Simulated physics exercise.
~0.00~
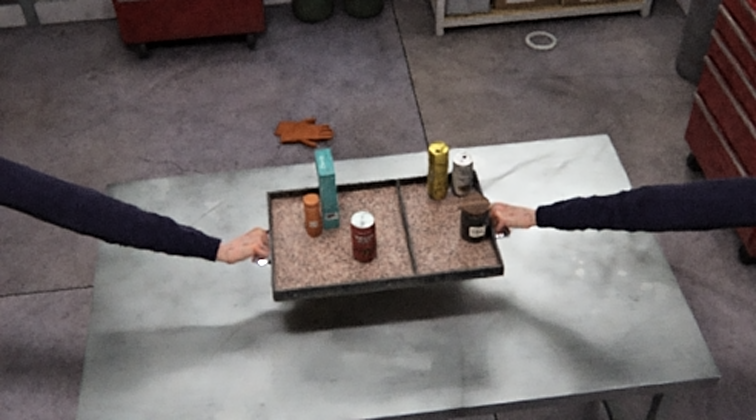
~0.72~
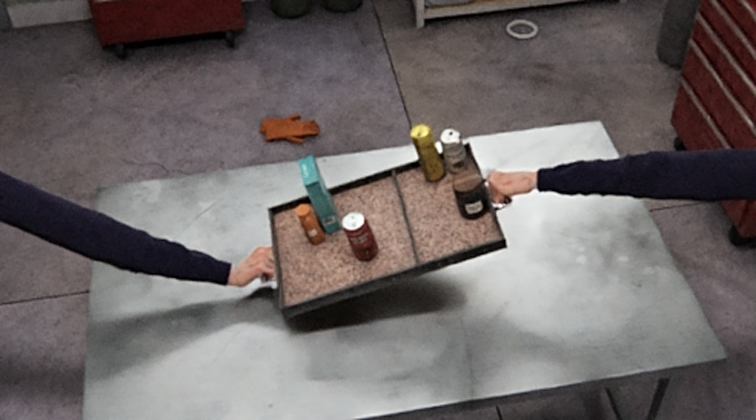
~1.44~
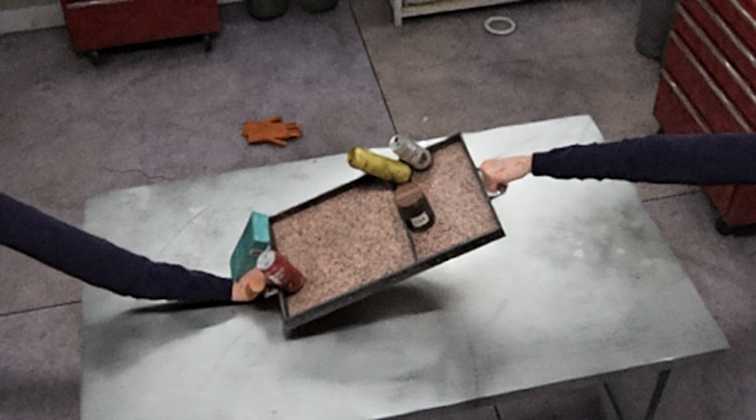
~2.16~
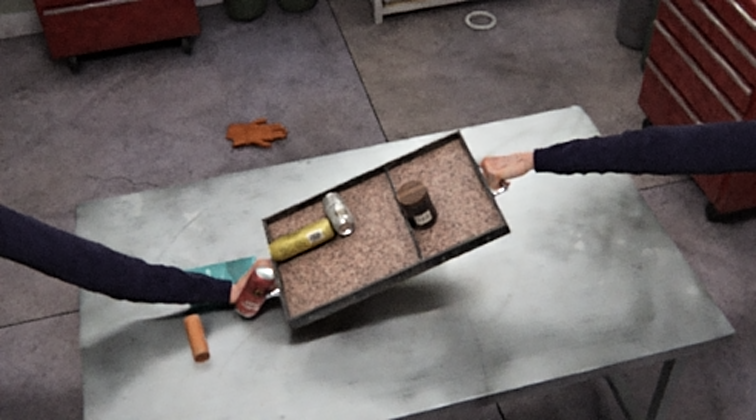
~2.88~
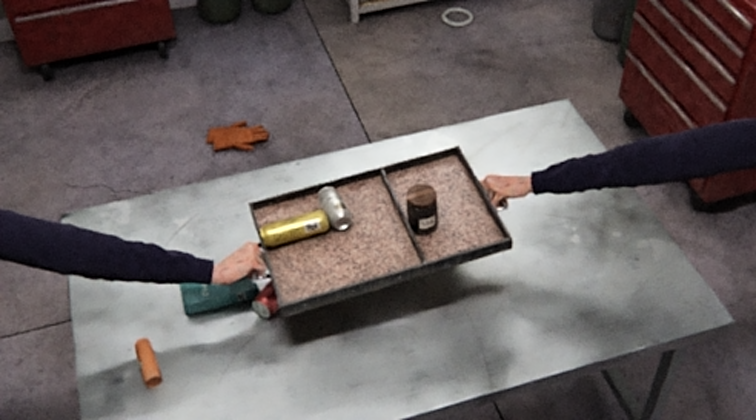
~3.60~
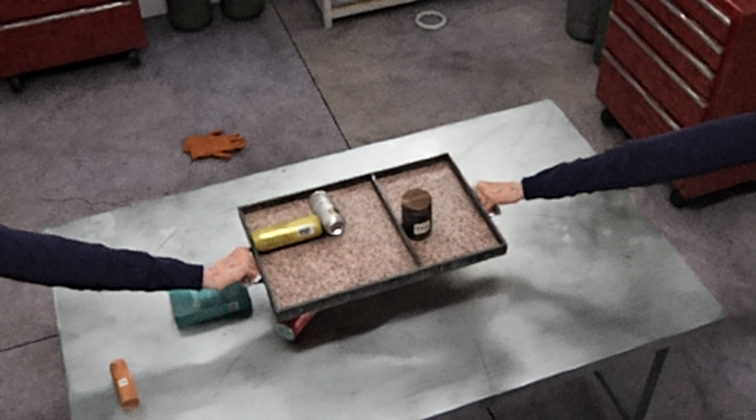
In this clip, two hands tilt a divided tray down to the left, sending the orange shaker, turquoise packet and red can off onto the table, then level it with the yellow and white cans lying on their sides and the black jar still upright.
